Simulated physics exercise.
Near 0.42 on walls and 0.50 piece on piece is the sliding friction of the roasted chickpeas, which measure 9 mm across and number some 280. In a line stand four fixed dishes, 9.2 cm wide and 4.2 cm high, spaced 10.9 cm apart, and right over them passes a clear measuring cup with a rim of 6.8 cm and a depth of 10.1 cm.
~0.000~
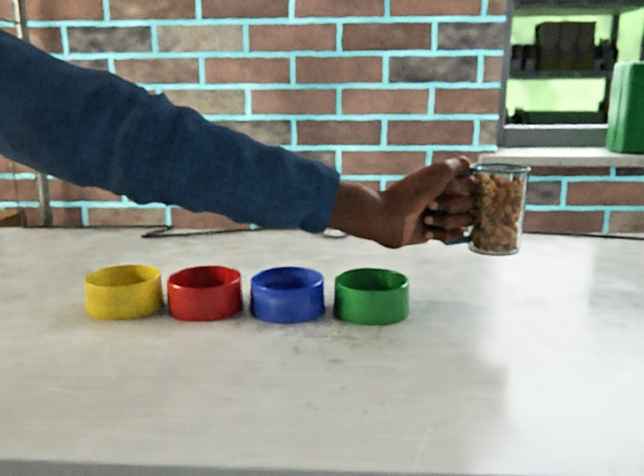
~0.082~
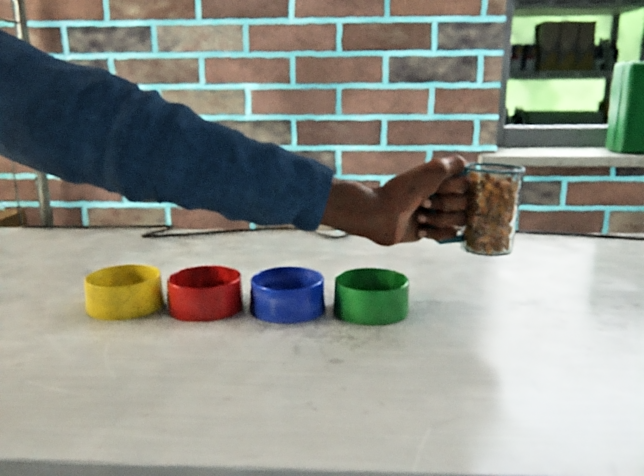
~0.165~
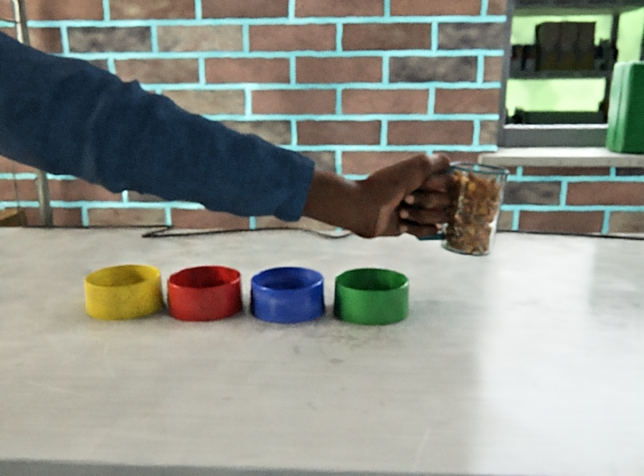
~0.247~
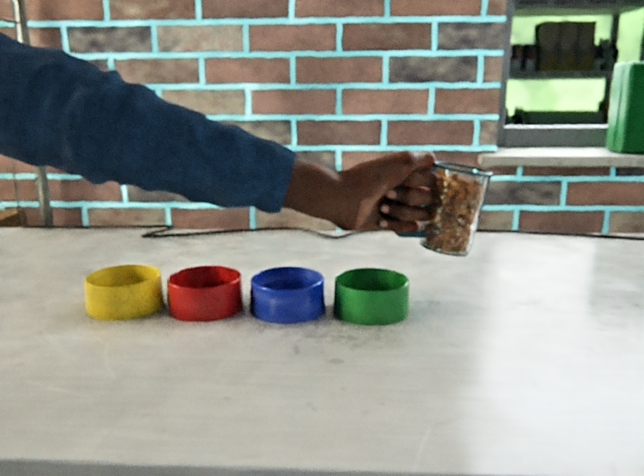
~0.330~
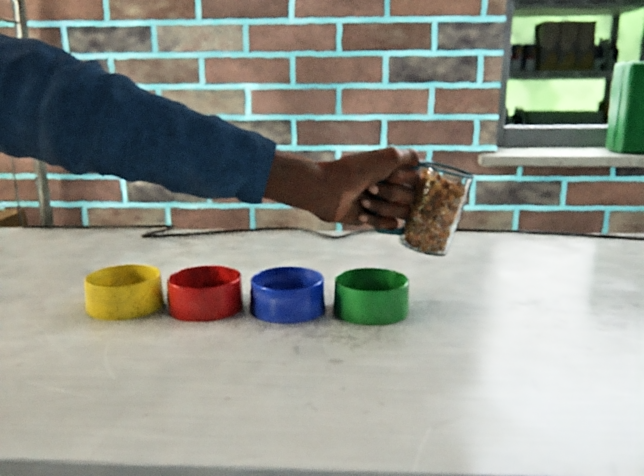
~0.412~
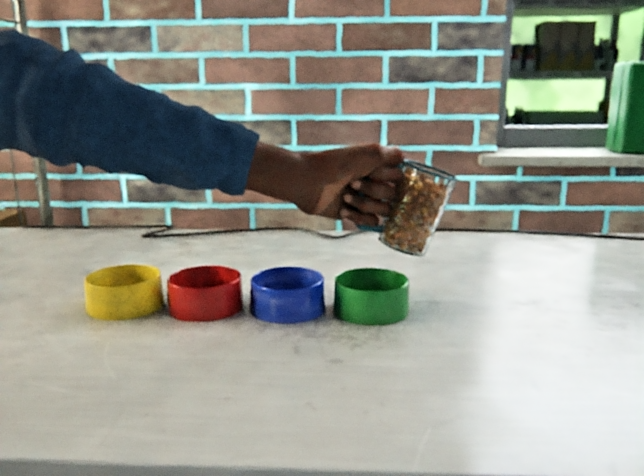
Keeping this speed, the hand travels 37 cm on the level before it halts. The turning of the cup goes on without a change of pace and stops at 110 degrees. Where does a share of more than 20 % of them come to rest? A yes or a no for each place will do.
Outcome: Red: You'll see a fifth or less there; blue: You'll see more than a fifth there; green: You'll see a fifth or less there; yellow: You'll see a fifth or less there; counter: You'll see more than a fifth there.
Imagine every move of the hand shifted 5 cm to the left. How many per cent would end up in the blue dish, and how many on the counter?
Then: Blue 0; counter 0.
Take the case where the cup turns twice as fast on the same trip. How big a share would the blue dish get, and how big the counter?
It would be blue 60 and counter 30.
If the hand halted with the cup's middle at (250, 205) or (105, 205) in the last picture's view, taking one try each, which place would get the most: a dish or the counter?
The biggest share goes to blue first, then to counter.
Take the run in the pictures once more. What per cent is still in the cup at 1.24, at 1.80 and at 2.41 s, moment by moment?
Approx. 100 / 100 / 50 percent.
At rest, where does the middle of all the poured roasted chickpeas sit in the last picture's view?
In the last view, approximately (267, 300).
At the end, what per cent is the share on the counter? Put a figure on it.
Estimate: Close to 45 %.
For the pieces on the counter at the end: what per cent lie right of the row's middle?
40 per cent.
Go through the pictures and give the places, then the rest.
In the first picture, cup at (496, 209), tilt 0 degrees, lip at (528, 168), moved 0.0 cm; middle of the pieces at (494, 214); green dish at (372, 279); blue dish at (287, 278); red dish at (205, 277); yellow dish at (123, 276).
In the second picture, cup at (490, 209), tilt 1 degrees, lip at (523, 169), moved 0.8 cm; middle of the pieces at (487, 214).
In the third picture, cup at (472, 209), tilt 5 degrees, lip at (507, 171), moved 2.9 cm; middle of the pieces at (469, 214).
In the fourth picture, cup at (453, 209), tilt 10 degrees, lip at (490, 173), moved 5.2 cm; middle of the pieces at (450, 213).
In the fifth picture, cup at (434, 209), tilt 14 degrees, lip at (473, 176), moved 7.5 cm; middle of the pieces at (431, 213).
In the sixth picture, cup at (415, 209), tilt 18 degrees, lip at (456, 179), moved 9.8 cm; middle of the pieces at (412, 213); green dish at (372, 279); blue dish at (287, 278); red dish at (205, 277); yellow dish at (123, 276). Its pace works out near 50 degrees a second; the hand travels 28 cm a second.
After 1.24 s, tilt 61 degrees; cup holds 100 %.
After 1.80 s, tilt 90 degrees; cup holds 100 %.
After 2.41 s, tilt 110 degrees; cup holds 50 %, blue 25 %.
At rest (4.0 s), red 0 %, blue 55 %, green 0 %, yellow 0 %, counter 45 %.
